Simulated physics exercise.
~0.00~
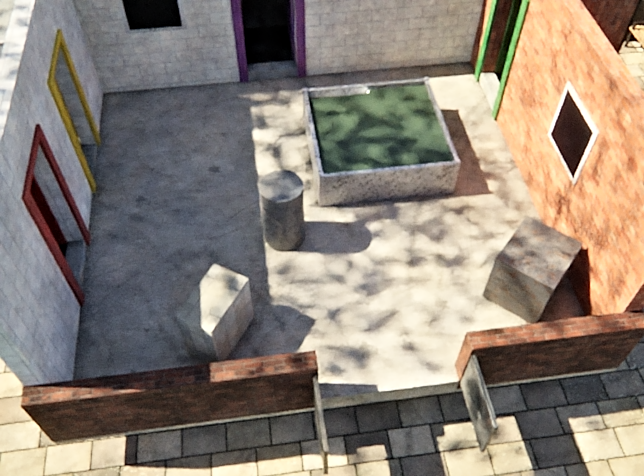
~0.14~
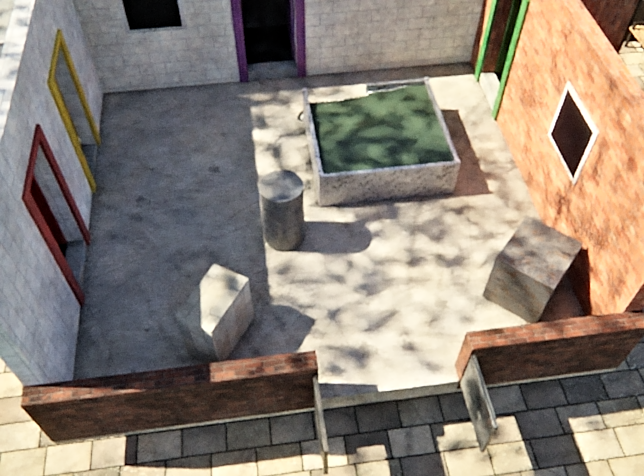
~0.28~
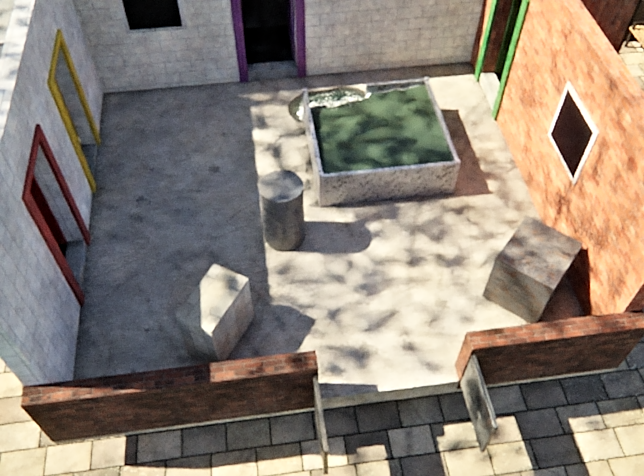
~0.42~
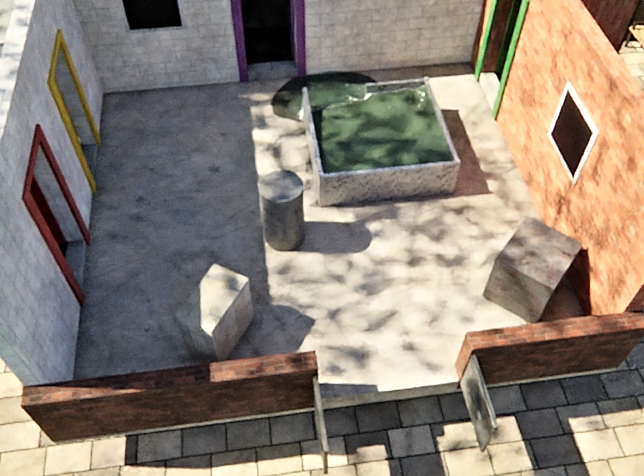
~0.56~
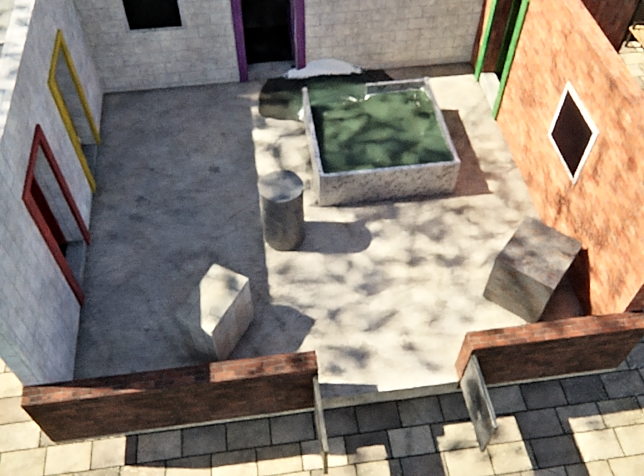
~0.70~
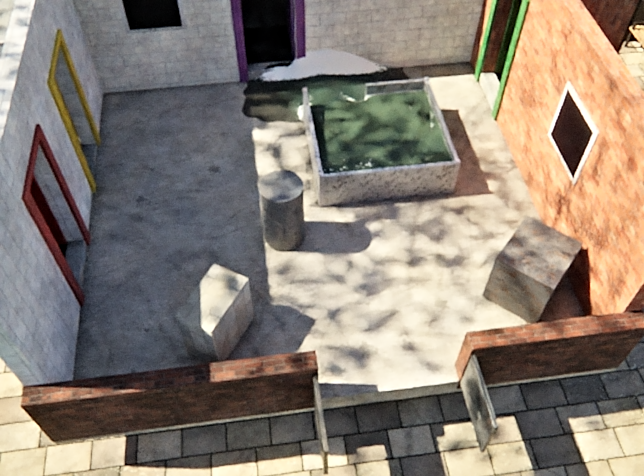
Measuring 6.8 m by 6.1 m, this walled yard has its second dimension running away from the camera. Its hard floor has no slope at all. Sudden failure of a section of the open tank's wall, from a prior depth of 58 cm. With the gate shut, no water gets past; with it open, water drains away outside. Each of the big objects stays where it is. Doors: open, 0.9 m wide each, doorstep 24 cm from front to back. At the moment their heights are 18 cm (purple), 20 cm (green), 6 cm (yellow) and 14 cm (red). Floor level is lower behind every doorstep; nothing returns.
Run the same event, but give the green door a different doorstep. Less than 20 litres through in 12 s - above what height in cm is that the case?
Above about 14 cm.
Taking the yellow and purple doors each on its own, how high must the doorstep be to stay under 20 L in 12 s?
Some 9.0 cm for yellow, some 26 cm for purple.
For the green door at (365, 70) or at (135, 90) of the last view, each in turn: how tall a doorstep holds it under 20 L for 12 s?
In turn: About 25 cm, about 11.0 cm.
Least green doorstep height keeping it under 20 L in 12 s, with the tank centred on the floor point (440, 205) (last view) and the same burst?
It must be around 11.0 cm tall.
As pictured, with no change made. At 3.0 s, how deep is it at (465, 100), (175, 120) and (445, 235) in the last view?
First spot about 11 cm, second about 5 cm, third about 0 cm.
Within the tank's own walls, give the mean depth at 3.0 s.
It averages close to 28 centimetres.
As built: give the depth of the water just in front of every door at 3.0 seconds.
Door by door in centimetres - purple 21, green 18, yellow 13, red 0.
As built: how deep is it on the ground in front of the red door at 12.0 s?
Lab note: Depth approx. 6.0 cm.
After 1.4 s water covers 10 % of the floor, deepest (42 cm) near (323, 79); it has not reached the green door.
After 3.0 s water covers 30 % of the floor, deepest (26 cm) near (313, 80); 18 cm at the green door, 0 litres in over its 20 cm doorstep.
After 12.0 s water covers 95 % of the floor, deepest (8 cm) near (233, 392); 6 cm at the green door, 1 litre in over its 20 cm doorstep.
At the green door as built, the water arrived by 1.8 s and peaked near 20 cm at 2.6 s.
Run again over the same 12 s with other heights there, 46 litres in over 11.5 cm, 12 litres over 15.5 cm. The limit of 20 litres is kept from about 14 cm up.
